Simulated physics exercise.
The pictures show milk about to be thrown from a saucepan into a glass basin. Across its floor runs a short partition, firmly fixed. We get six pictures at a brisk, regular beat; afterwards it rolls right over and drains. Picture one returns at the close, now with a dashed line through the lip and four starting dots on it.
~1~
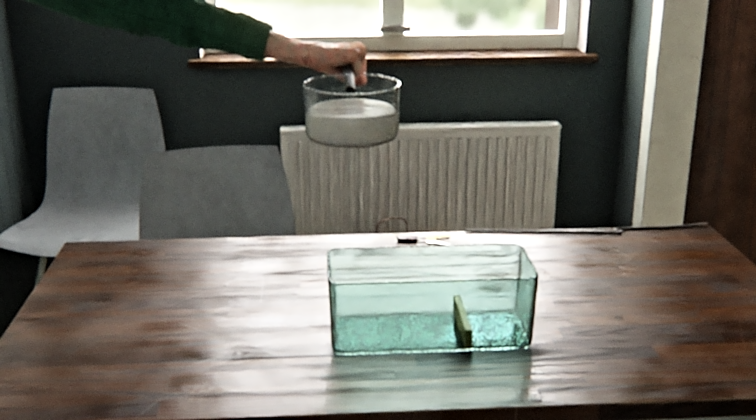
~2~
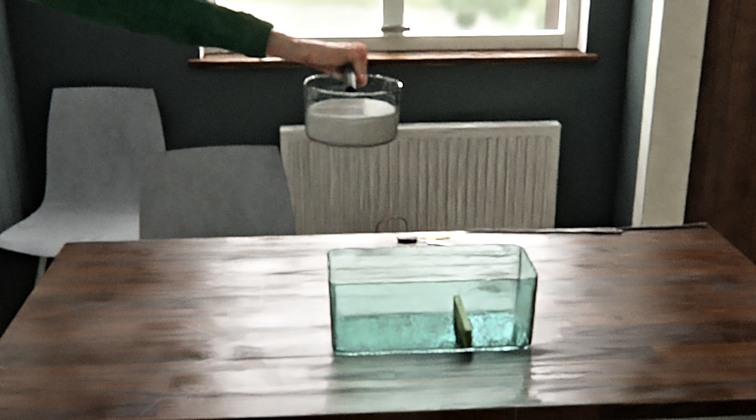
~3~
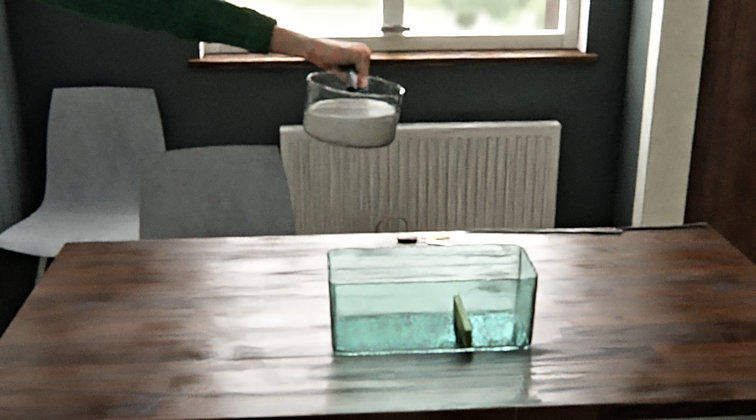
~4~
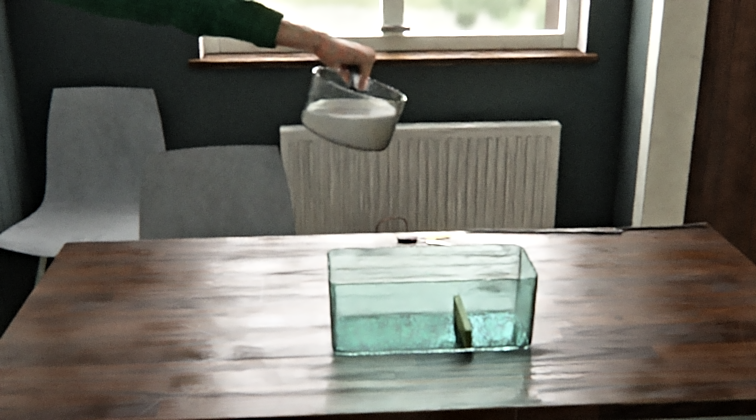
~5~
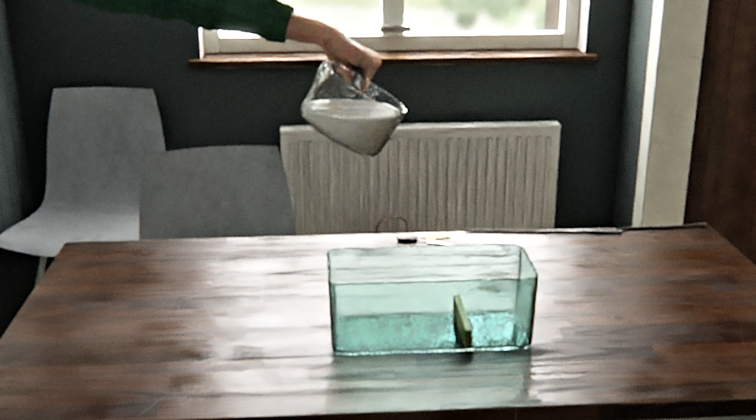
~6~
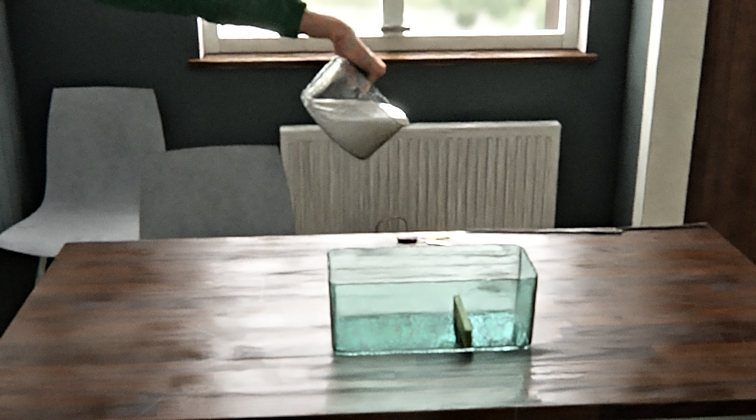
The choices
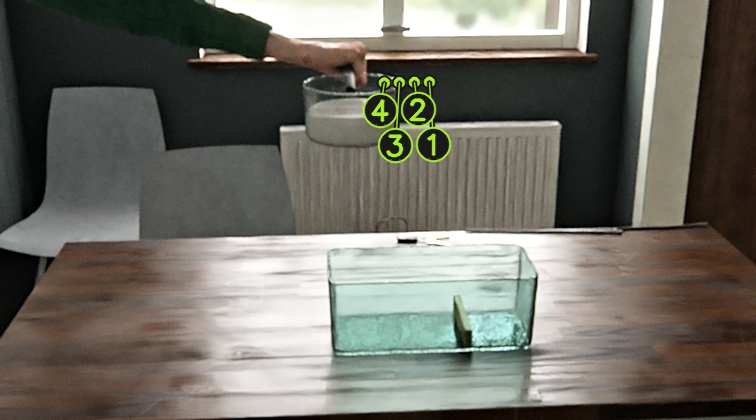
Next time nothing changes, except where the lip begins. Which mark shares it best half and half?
The answer is spot 1.
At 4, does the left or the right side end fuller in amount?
The left side.
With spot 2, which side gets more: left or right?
The left side.
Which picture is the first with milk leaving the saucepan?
Picture 6.
On the marked copy, 1 at (429, 82); 2 at (414, 82); 3 at (399, 82); 4 at (384, 82).
Choosing 1, about 49 % ends left of the wall and 49 % right of it; 3 % is lost outside.
Choosing 2, about 71 % ends left of the wall and 27 % right of it; 3 % is lost outside.
Choosing 3, about 85 % ends left of the wall and 12 % right of it; 3 % is lost outside.
Choosing 4, about 81 % ends left of the wall and 14 % right of it; 5 % is lost outside.
